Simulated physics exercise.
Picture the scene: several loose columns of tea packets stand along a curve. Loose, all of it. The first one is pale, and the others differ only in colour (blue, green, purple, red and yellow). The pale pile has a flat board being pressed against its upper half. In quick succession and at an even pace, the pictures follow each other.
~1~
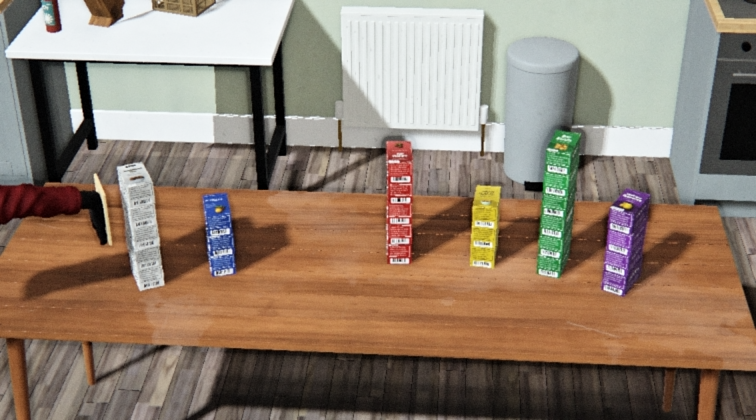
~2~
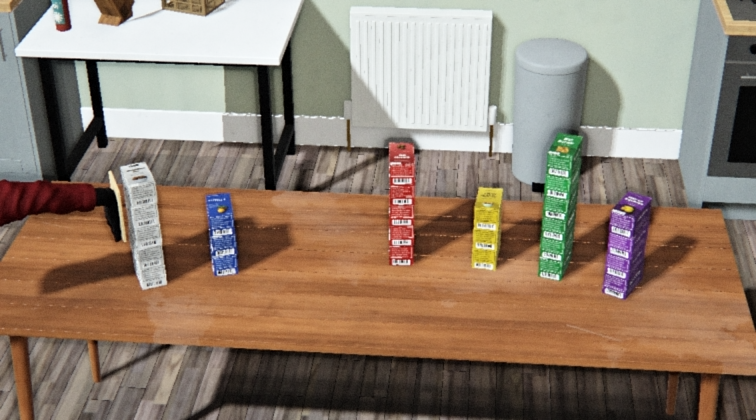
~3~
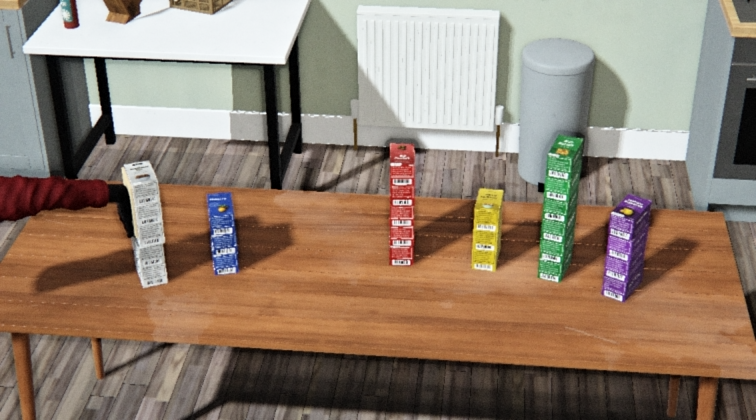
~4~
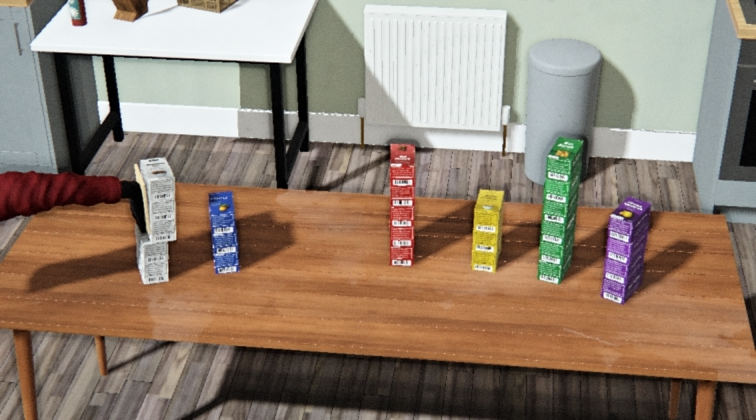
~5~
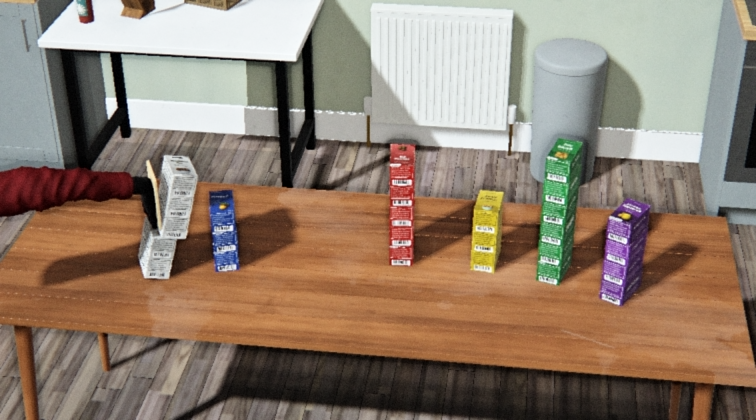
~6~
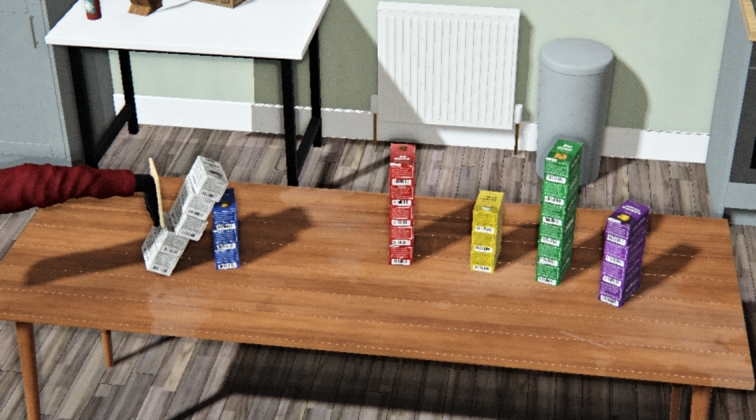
To begin with, a dark-gloved hand in a red sleeve brings a flat board toward a white column of packets at the left of a curved row of colourful stacks on a wooden table. The board then presses the column's upper part rightward, and it leans well over toward the blue stack while the others stay standing.
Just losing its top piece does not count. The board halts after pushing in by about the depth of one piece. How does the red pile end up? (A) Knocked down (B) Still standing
Option B: Still standing.
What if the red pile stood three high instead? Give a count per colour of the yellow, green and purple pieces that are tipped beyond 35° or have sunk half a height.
By colour, that gives yellow at 0, green at 0 and purple at 0.
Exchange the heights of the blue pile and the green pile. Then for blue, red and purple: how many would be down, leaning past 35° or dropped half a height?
By colour, blue 6, red 0, purple 0.
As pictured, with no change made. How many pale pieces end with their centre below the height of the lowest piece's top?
The count is 4.
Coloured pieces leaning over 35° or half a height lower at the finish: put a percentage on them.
Some 15 per cent of them.
Just after the last frame, 5 of the pale pile down; none of the 5 red packets down (0 of 21 in all colours); top red packet unmoved; top blue packet tilted barely.
A moment on, 5 of the pale pile down; none of the 5 red packets down (0 of 21 in all colours); top red packet unmoved; top blue packet tilted clearly.
Further on, 5 of the pale pile down; none of the 5 red packets down (3 of 21 in all colours); top red packet unmoved; top blue packet on its side.
When it is over, 5 of the pale pile down; none of the 5 red packets down (3 of 21 in all colours); top red packet unmoved; top blue packet on its side. In pixels of the last frame, middles, top red packet near (402, 165), top blue packet near (319, 242).
